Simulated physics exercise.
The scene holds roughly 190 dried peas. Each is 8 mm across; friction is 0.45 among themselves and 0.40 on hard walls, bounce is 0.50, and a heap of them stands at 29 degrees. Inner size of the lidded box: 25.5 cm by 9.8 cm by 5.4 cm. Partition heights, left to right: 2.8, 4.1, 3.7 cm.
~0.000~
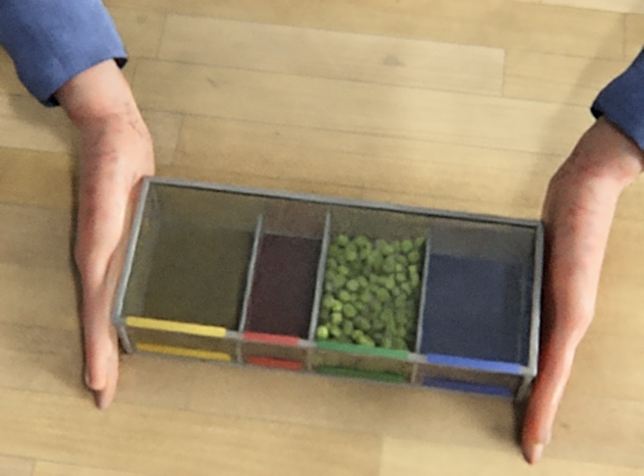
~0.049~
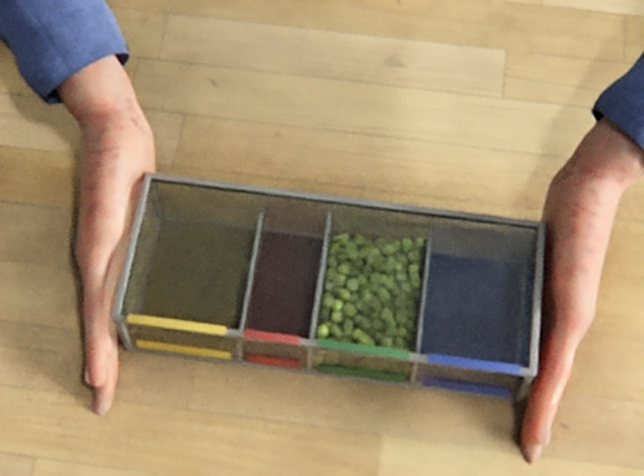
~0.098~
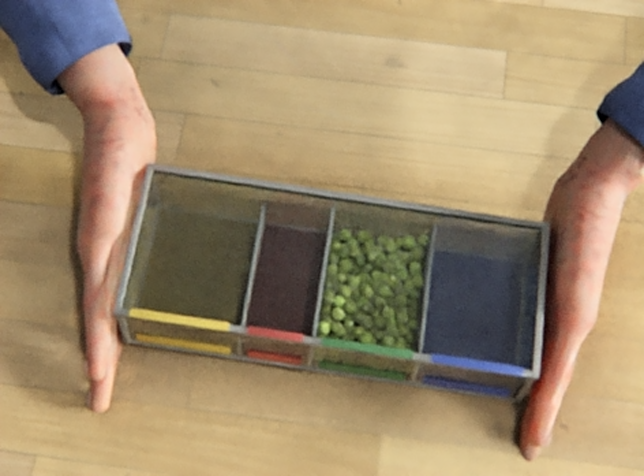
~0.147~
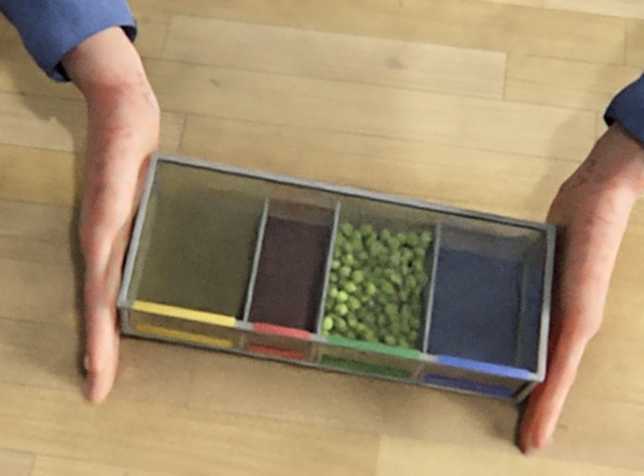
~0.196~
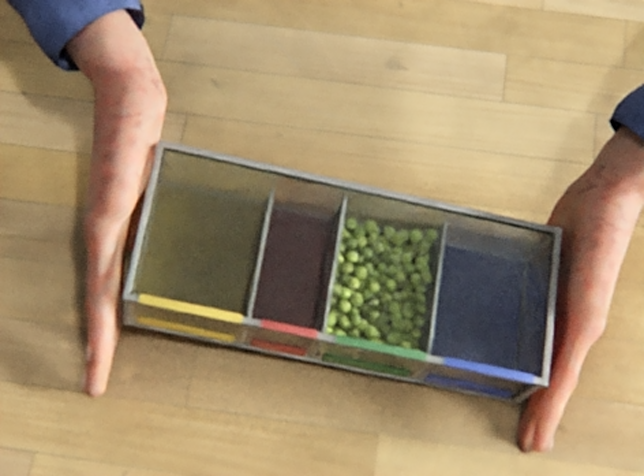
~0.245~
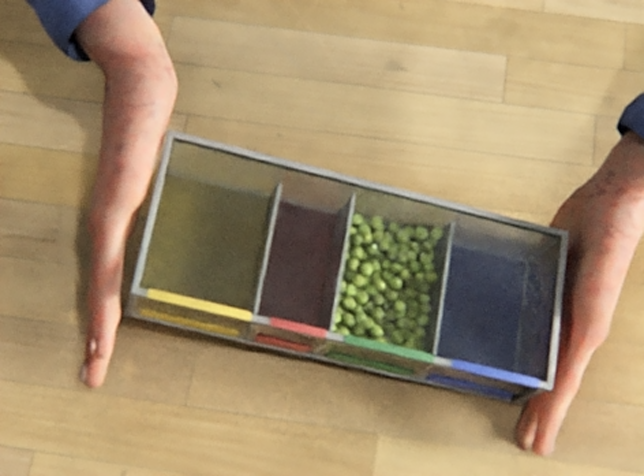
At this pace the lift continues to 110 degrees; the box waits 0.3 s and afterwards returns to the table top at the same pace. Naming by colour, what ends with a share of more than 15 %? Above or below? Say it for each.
In the end red: Does not qualify, blue: Qualifies, green: Qualifies, yellow: Does not qualify.
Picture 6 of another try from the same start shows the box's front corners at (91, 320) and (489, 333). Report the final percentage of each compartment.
The compartments end with red 5 per cent, blue 0 per cent, green 70 per cent and yellow 25 per cent.
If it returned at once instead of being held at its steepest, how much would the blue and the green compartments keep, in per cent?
Blue keeps 40% and green keeps 60%.
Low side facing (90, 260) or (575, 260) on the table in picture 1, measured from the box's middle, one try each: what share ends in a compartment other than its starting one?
Near 25 and 45 per cent, in that order.
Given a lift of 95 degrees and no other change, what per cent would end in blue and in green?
Shares after the change: Blue 35, green 65, per cent.
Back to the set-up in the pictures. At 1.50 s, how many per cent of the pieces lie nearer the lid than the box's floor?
Roughly 60 per cent.
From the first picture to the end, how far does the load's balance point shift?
I'd say close to 4.0 cm in total.
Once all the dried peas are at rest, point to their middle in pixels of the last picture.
Somewhere around (405, 341) in the final frame.
After 1.50 s, tilt 110 degrees; blue 35 %, green 65 %.
Then, at 2.34 s, tilt 57 degrees; blue 35 %, green 65 %.
After 3.19 s, tilt 0 degrees; blue 40 %, green 60 %.
At rest (3.8 s), red 0 %, blue 40 %, green 60 %, yellow 0 %.
